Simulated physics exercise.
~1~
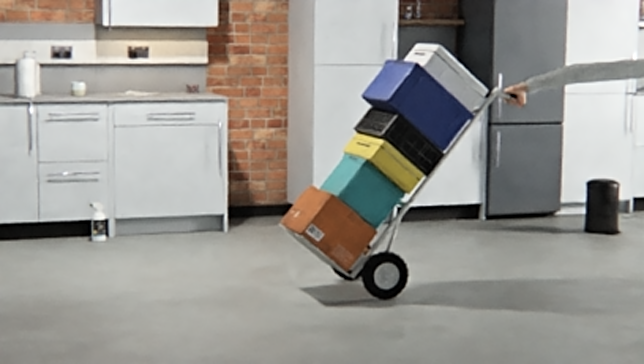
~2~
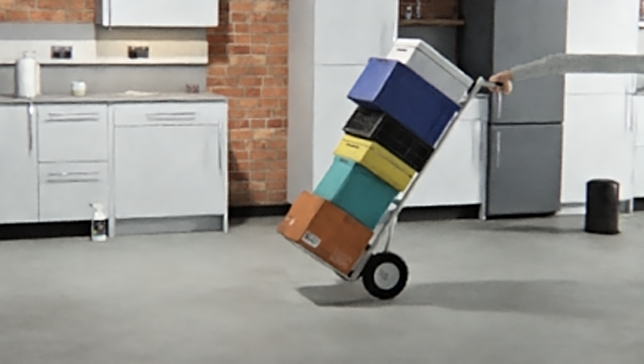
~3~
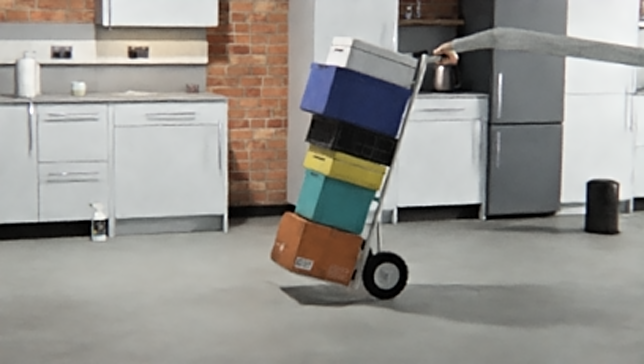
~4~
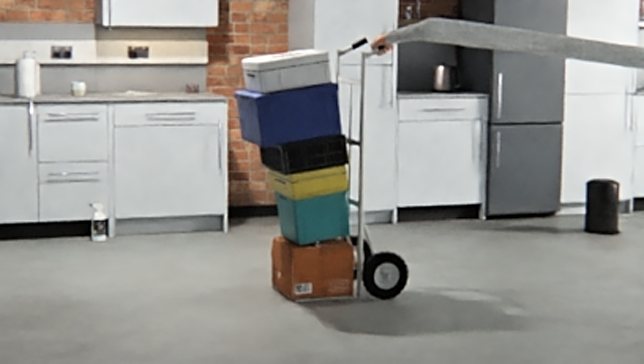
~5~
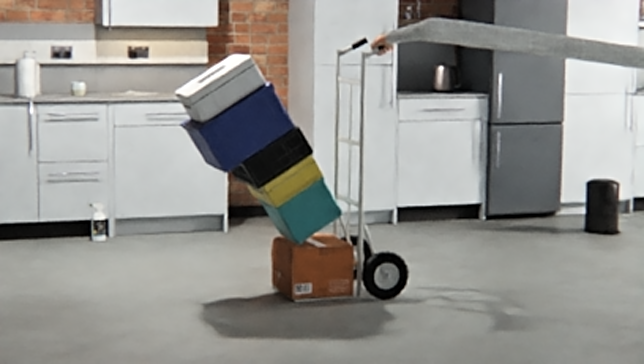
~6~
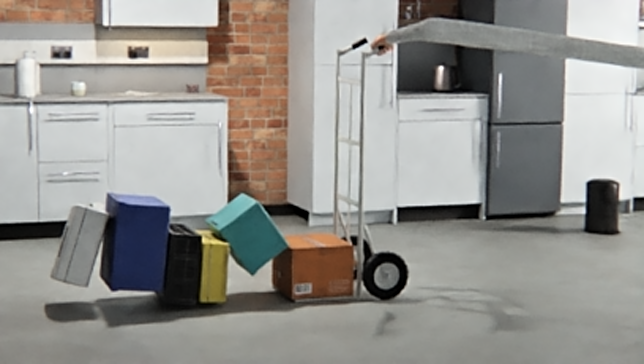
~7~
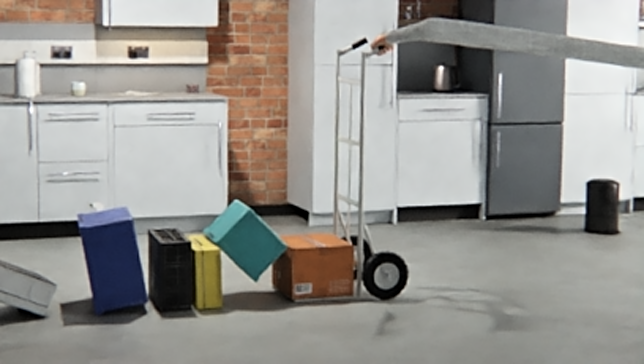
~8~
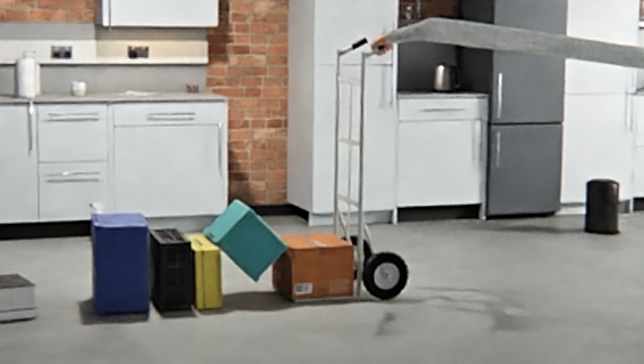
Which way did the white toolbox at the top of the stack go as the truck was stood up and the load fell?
The white toolbox moved to the left, ending up on the floor at the far left of the view.
